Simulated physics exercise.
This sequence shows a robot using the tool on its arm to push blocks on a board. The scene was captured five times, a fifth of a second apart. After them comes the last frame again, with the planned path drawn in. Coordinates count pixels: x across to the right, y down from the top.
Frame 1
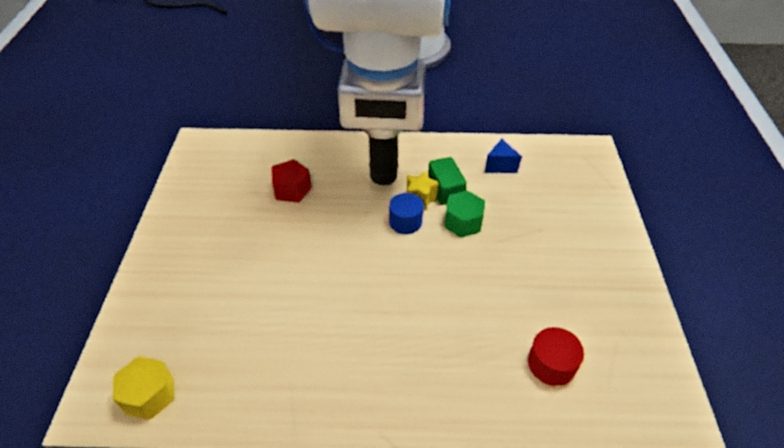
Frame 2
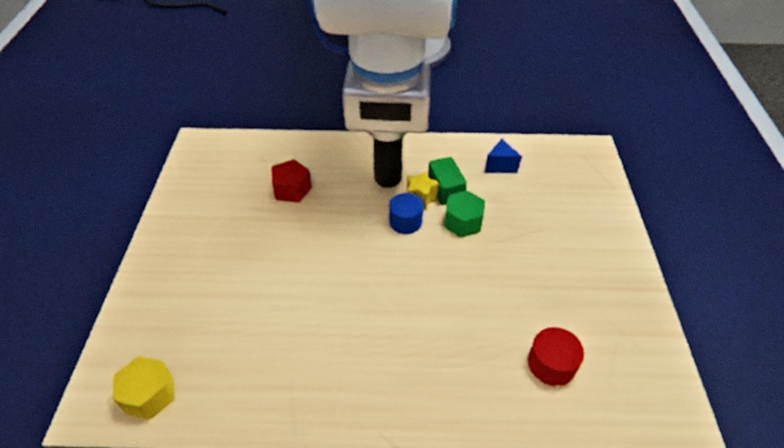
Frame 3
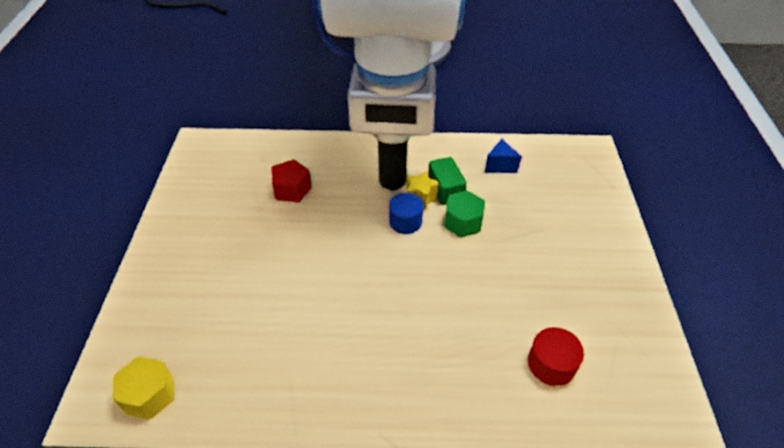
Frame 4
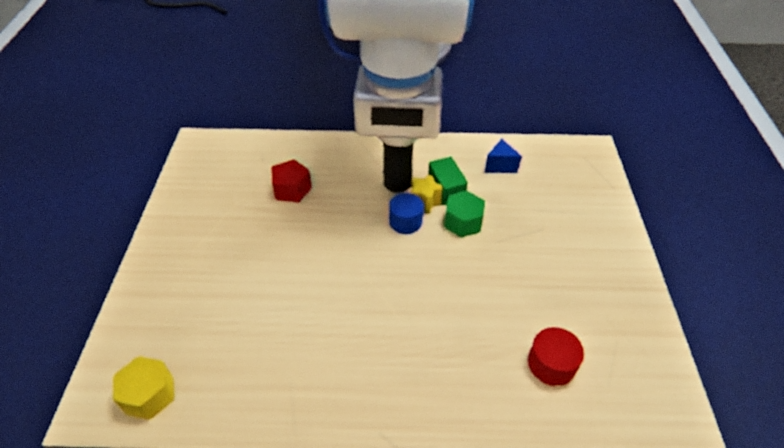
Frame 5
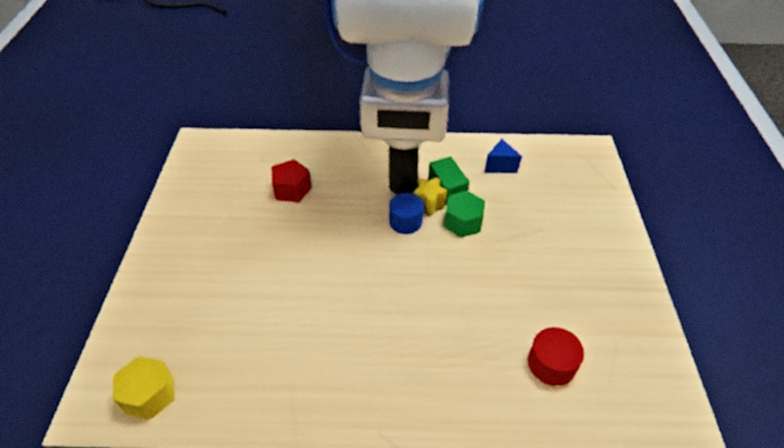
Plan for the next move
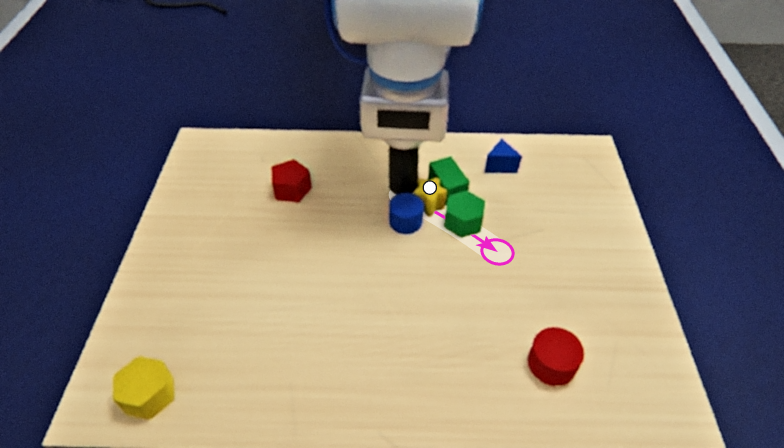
A robot arm moved its black tool slightly right and toward the viewer over a wooden board of colored blocks, nudging the yellow star a little to the right between the blue and green pieces.
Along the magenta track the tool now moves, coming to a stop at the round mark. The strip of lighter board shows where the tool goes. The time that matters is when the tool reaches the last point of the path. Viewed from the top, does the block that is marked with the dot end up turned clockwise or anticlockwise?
Its spin: Anticlockwise.
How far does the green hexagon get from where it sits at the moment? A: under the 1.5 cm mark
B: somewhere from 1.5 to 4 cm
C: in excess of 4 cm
The answer is C.
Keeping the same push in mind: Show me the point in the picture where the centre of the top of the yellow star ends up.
It ends at (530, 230).
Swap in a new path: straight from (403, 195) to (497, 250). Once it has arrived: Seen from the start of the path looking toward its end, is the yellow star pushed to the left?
Yes, it checks out.
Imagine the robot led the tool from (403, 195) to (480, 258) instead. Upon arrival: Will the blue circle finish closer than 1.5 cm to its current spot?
That would be a no.
The line goes from (403, 195) over (450, 220) to (497, 252); the dot is on the yellow star.
What follows on the original path. One third of the way, tool at (435, 204); blue circle at (407, 208); yellow star at (464, 198); green rectangular block at (458, 170), turned 35° anticlockwise; green hexagon at (488, 216), turned 30° clockwise.
Two thirds of the way, tool at (467, 222); blue circle at (407, 208); yellow star at (497, 214), turned 15° anticlockwise; green rectangular block at (458, 170), turned 35° anticlockwise; green hexagon at (526, 231), turned 20° clockwise.
At the end, tool at (499, 244); blue circle at (407, 208); yellow star at (528, 228), turned 30° anticlockwise; green rectangular block at (458, 170), turned 35° anticlockwise; green hexagon at (562, 239).
